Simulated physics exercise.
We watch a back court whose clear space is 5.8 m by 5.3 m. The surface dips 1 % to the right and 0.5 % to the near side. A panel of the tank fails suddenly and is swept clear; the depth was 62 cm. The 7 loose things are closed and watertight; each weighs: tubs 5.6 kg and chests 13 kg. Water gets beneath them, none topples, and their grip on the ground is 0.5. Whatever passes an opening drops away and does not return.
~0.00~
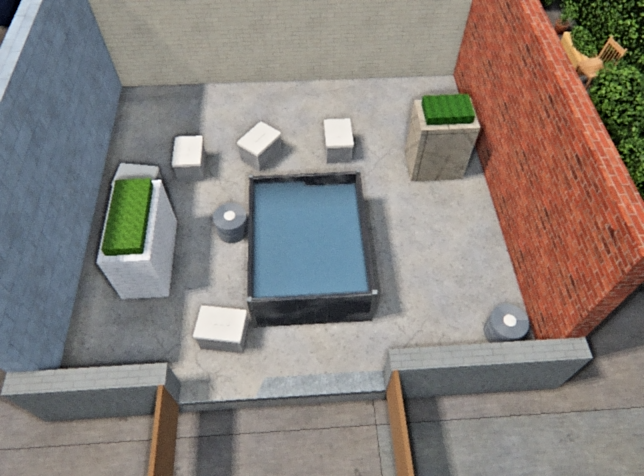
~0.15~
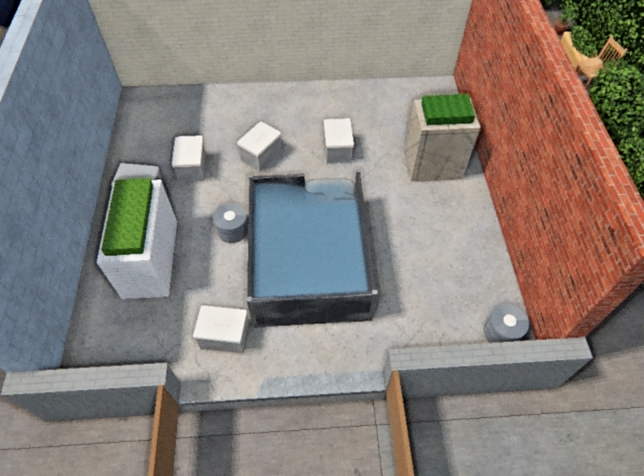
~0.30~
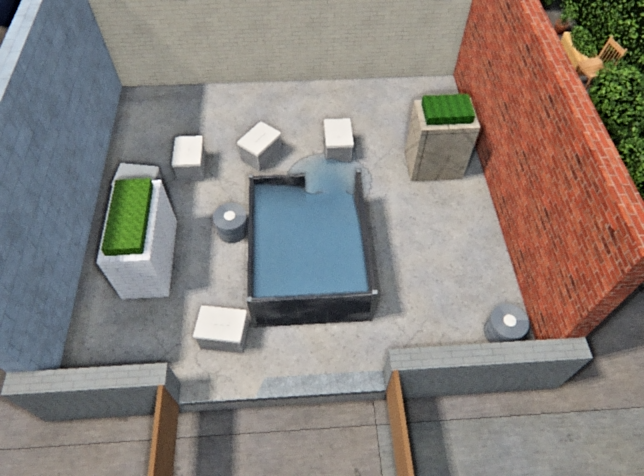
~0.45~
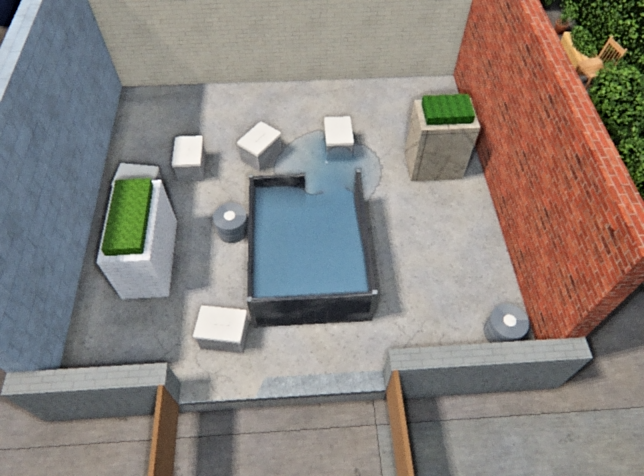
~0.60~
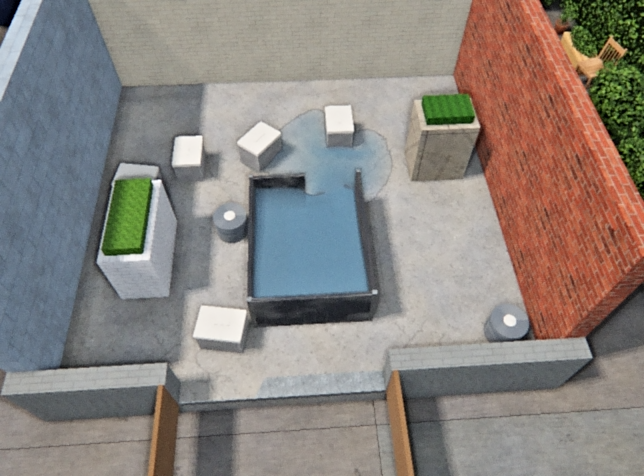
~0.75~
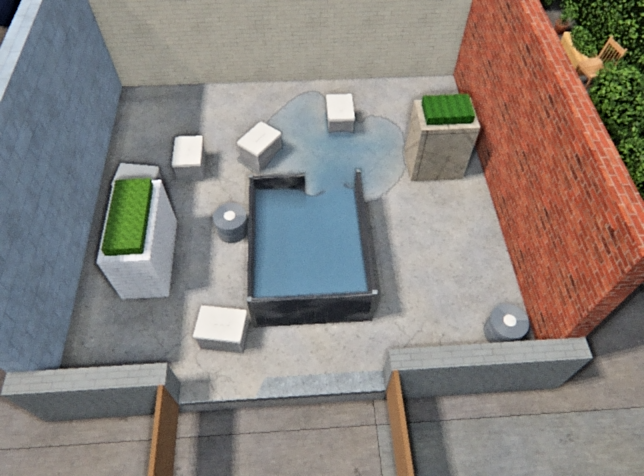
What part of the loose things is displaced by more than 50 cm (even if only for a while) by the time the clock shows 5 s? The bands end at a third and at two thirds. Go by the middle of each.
That comes to under a third.
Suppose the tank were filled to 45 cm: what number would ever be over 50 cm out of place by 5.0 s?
In that case 1 of them.
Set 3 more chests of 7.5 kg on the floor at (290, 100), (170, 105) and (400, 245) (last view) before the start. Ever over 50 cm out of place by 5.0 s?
In turn: Past it, over, under.
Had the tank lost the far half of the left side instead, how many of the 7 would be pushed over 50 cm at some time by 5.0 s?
Then 4.
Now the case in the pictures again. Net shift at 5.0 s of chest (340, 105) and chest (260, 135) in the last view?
In that order: 200 cm, 30 cm.
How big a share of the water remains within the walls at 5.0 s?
Some 100 per cent remains.
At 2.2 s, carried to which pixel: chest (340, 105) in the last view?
Near (355, 65).
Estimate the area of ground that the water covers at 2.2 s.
Some 13 m2.
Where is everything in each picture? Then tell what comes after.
The first frame shows a chest at (338, 132), on the bottom; a tub at (510, 321) rests on the ground; 2.4 m2 under water; 0 of 7 have shifted.
The second frame shows a chest at (338, 132), on the bottom; a tub at (510, 321) rests on the ground; water covers 2.8 m2; 0 of 7 have shifted.
The third frame shows a chest at (338, 132), on the bottom; a tub at (510, 321) rests on the ground; water covers 3.4 m2; 0 of 7 have shifted.
The fourth frame shows a chest at (338, 130), on the bottom, 5 cm from its start; a tub at (510, 321) rests on the ground; 4.1 m2 under water; 0 of 7 have shifted.
The fifth frame shows a chest at (339, 118), on the bottom, 29 cm from its start; a tub at (510, 321) rests on the ground; 5.0 m2 under water; 1 of 7 have shifted.
The sixth frame shows a chest at (340, 106) rests on the ground, 56 cm from its start; a tub at (510, 321) rests on the ground; water covers 6.1 m2; 1 of 7 have shifted.
After 1.1 s 1 of 7 are over 50 cm from their spots; 0 afloat.
After 2.2 s 1 of 7 are over 50 cm from their spots; 1 afloat.
After 3.5 s 1 of 7 are over 50 cm from their spots; 1 afloat.
After 5.0 s 1 of 7 are over 50 cm from their spots, and 1 have been at some point; 2 afloat.
